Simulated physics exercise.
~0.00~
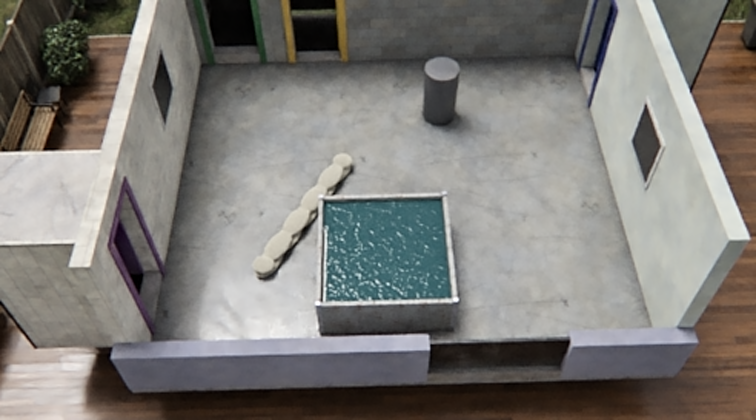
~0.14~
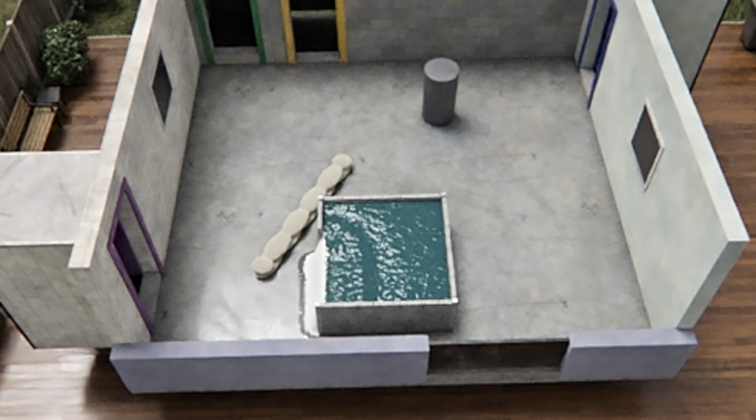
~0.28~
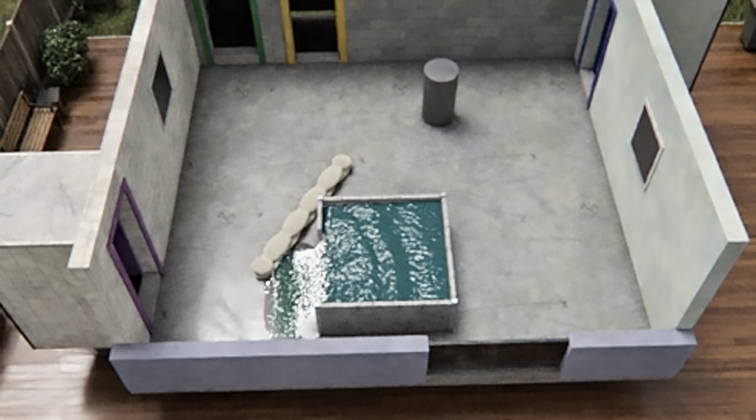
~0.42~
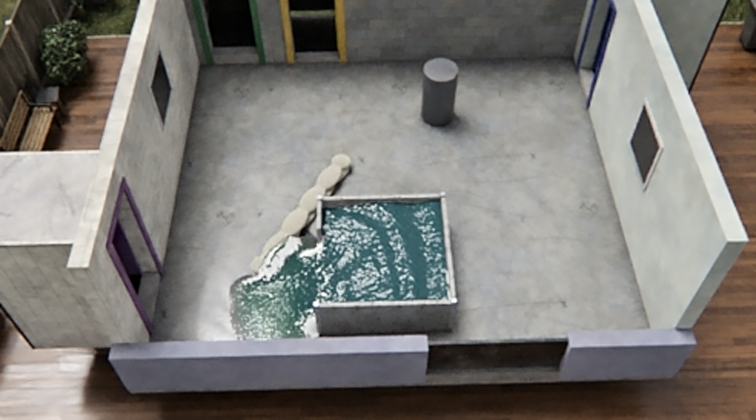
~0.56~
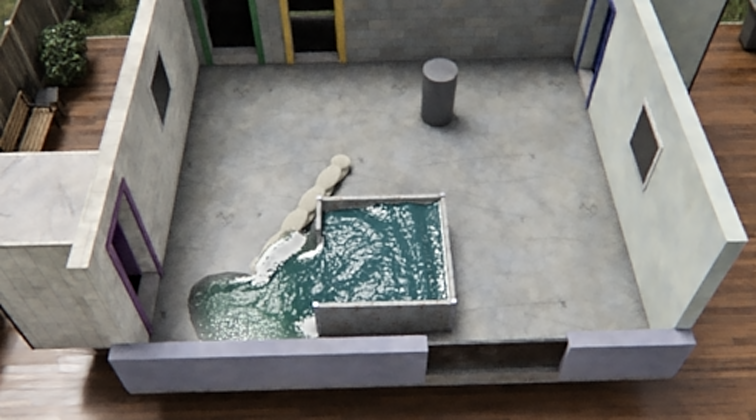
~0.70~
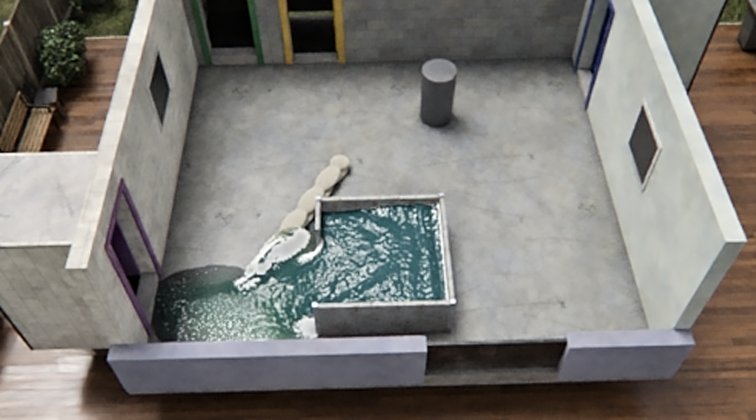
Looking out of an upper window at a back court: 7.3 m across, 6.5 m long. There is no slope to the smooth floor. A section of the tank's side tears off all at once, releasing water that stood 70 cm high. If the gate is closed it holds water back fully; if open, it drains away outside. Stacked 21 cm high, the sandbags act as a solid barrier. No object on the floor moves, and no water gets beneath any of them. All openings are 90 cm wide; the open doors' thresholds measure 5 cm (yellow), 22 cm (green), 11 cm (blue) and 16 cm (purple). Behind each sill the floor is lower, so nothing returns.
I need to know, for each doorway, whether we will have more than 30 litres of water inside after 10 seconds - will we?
The yellow door overtops the limit. The green door remains shy of the limit. The blue door remains shy of the limit. The purple door overtops the limit.
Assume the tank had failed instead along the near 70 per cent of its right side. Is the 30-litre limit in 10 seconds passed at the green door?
At the green door the limit is not exceeded.
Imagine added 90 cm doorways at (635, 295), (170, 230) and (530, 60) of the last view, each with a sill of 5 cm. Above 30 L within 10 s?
Door 1: Lower; door 2: Higher; door 3: Lower.
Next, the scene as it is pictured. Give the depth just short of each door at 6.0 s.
Depths in centimetres - yellow: 11, green: 13, blue: 0, purple: 14.
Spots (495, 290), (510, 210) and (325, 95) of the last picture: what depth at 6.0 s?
Around 0 cm, 1 cm and 5 cm.
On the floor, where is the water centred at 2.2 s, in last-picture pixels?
Its balance point sits around (296, 290).
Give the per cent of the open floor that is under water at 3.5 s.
Near 40 per cent is wet.
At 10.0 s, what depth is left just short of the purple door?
Around 7.0 cm there.
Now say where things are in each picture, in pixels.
In the first frame, still water, 70 cm deep, in the tank at (385, 249).
In the second frame, the front is at (310, 256), 0.7 m from the gap at (323, 283); 0.3 m2 of floor is under water; 70 cm left at the back of the tank.
In the third frame, the front is at (278, 338), 1.0 m from the gap at (323, 286); 1.1 m2 of floor is under water; 70 cm left at the back of the tank.
In the fourth frame, water pours out at (322, 286) and has run 1.3 m, to (245, 338); typically 12 cm deep outside, 68 cm at the tank's back.
In the fifth frame, the front is at (195, 308), 1.9 m from the gap at (322, 287); 3.1 m2 of floor is under water; 60 cm left at the back of the tank.
In the sixth frame, water pours out at (321, 287) and has run 2.5 m, to (154, 313); typically 8 cm deep outside, 59 cm at the tank's back.
After 1.4 s water covers 15 % of the floor and is deepest (62 cm) near (157, 368); yellow door not reached, green door not reached, blue door not reached, purple door 32 cm at the sill, 61 L in.
After 2.2 s water covers 20 % of the floor and is deepest (46 cm) near (144, 368); yellow door not reached, green door not reached, blue door not reached, purple door 36 cm at the sill, 164 L in.
After 3.5 s water covers 40 % of the floor and is deepest (25 cm) near (154, 313); yellow door not reached, green door not reached, blue door not reached, purple door 25 cm at the sill, 262 L in.
After 6.0 s water covers 60 % of the floor and is deepest (14 cm) near (144, 368); yellow door 11 cm at the sill, 27 L in, green door 13 cm at the sill, 0 L in, blue door not reached, purple door 14 cm at the sill, 288 L in.
After 10.0 s water covers 85 % of the floor and is deepest (11 cm) near (558, 63); yellow door 7 cm at the sill, 75 L in, green door 8 cm at the sill, 0 L in, blue door 9 cm at the sill, 0 L in, purple door 7 cm at the sill, 288 L in.
